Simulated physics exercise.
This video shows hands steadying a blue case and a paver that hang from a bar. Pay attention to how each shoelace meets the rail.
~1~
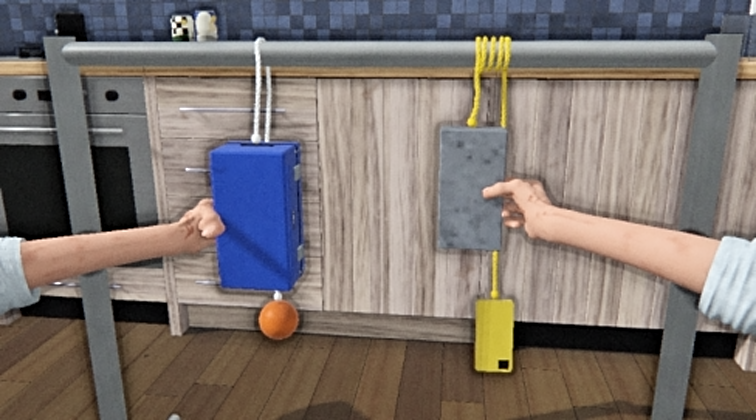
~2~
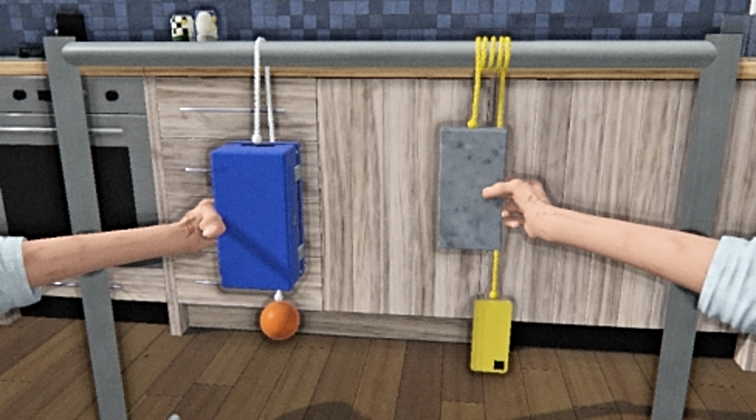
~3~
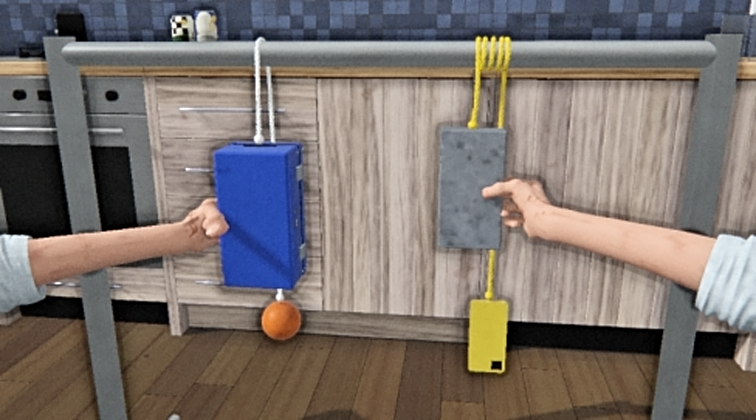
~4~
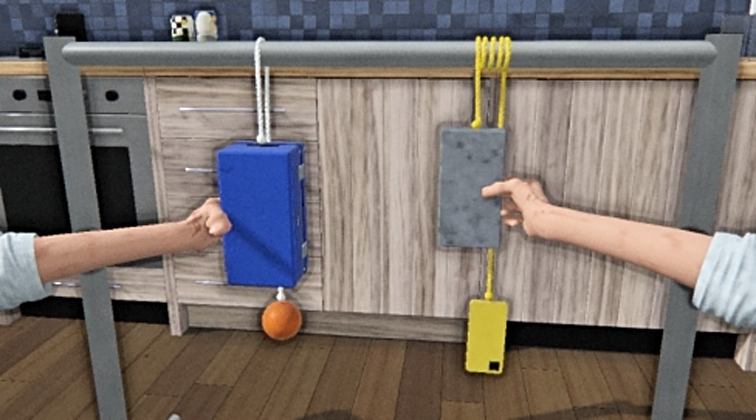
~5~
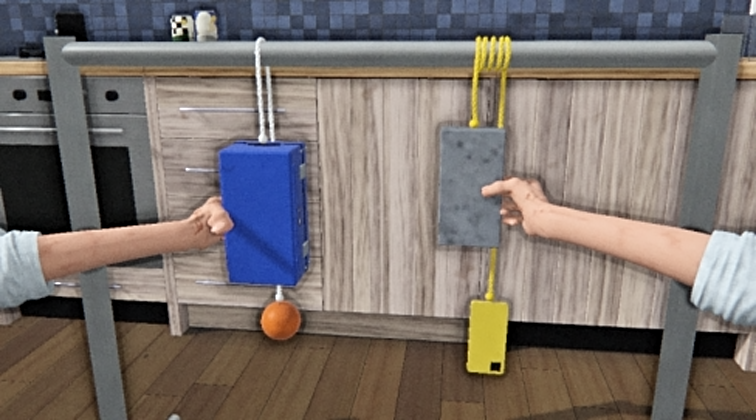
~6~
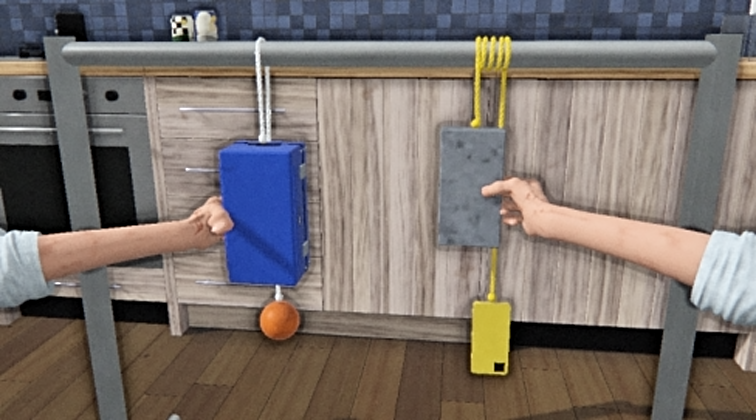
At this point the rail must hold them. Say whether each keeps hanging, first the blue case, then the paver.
One by one: The blue case moves down; the paver remains hanging.
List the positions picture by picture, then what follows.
Blue case (260, 215); paver (471, 188); left orange (279, 320); right phone (494, 336), in the first picture.
Blue case (261, 215); paver (471, 188), in the second picture.
Blue case (264, 215); paver (471, 188), in the third picture.
Blue case (266, 213); paver (471, 188), in the fourth picture.
Blue case (267, 212); paver (471, 187), in the fifth picture.
Blue case (267, 212); paver (471, 187); left shoelace only laid over the rail; right shoelace wound several times round the rail, in the sixth picture.
Then, 0.62 s past the final frame, blue case on the floor; paver still up near (476, 189).
When it is over, blue case on the floor; paver still up near (476, 186). The blue case drops and the paver keeps its height.
